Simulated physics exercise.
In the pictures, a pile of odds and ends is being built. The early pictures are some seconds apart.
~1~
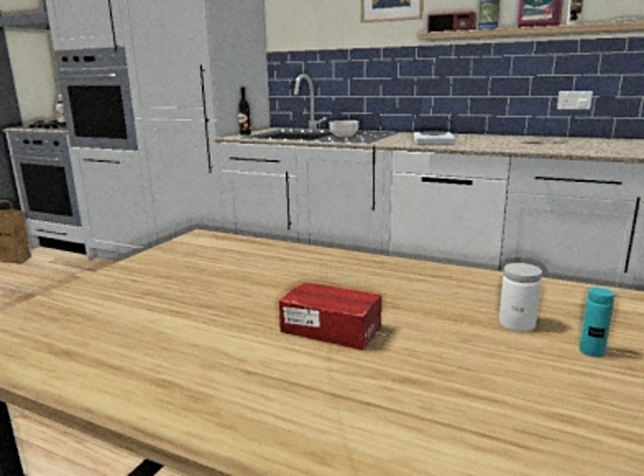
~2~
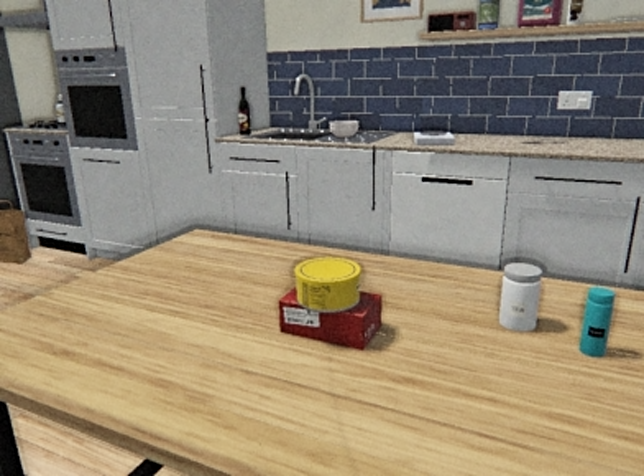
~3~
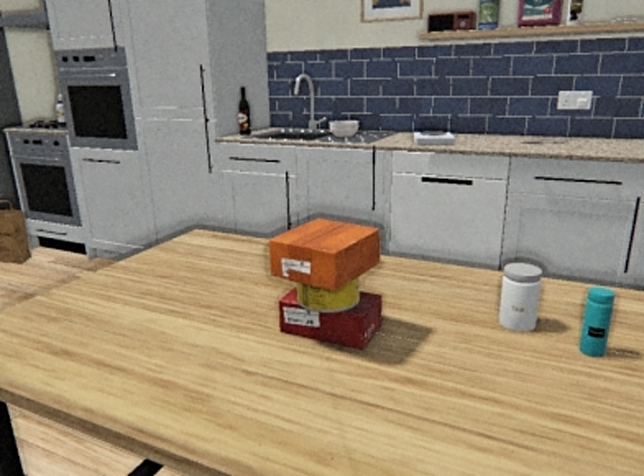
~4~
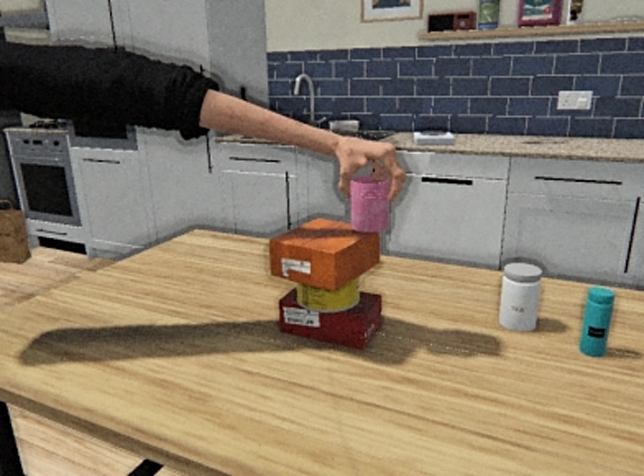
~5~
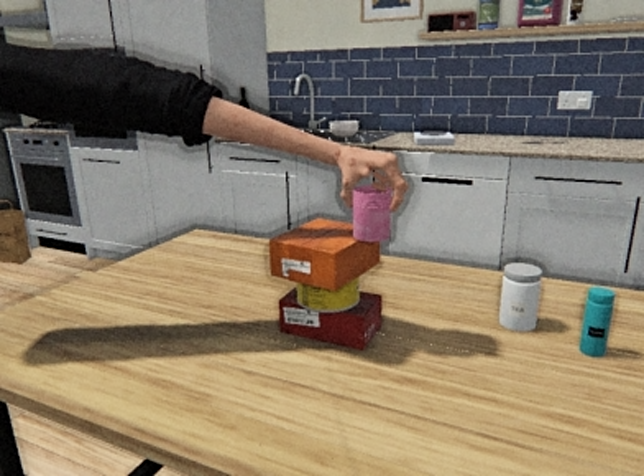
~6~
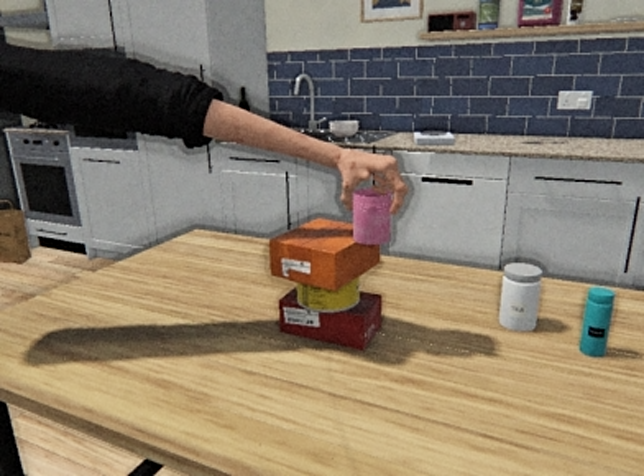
At first, a red box sits on a wooden table, left of a white jar and a turquoise shaker. A yellow tub appears on the box, then an orange box on top. An arm reaches in from the left, lowering a pink cup slightly to the orange box's right edge.
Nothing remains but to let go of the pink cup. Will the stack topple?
Yes - turns out it can't take it.
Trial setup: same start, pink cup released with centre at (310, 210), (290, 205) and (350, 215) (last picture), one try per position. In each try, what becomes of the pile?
The pile does not fall at first, goes down second and does not fall third.
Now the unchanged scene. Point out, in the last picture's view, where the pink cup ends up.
It finishes at about (394, 330).
Then, 0.30 s on from there, pink cup now fallen.
Then, 0.40 s on from there, things are still on the move.
Then, 0.90 s on from there, nothing new.
In the end, fallen, pink cup; the other 5 unmoved. At the end, from the last picture's camera, pink cup near (394, 330). The pile loses its balance.
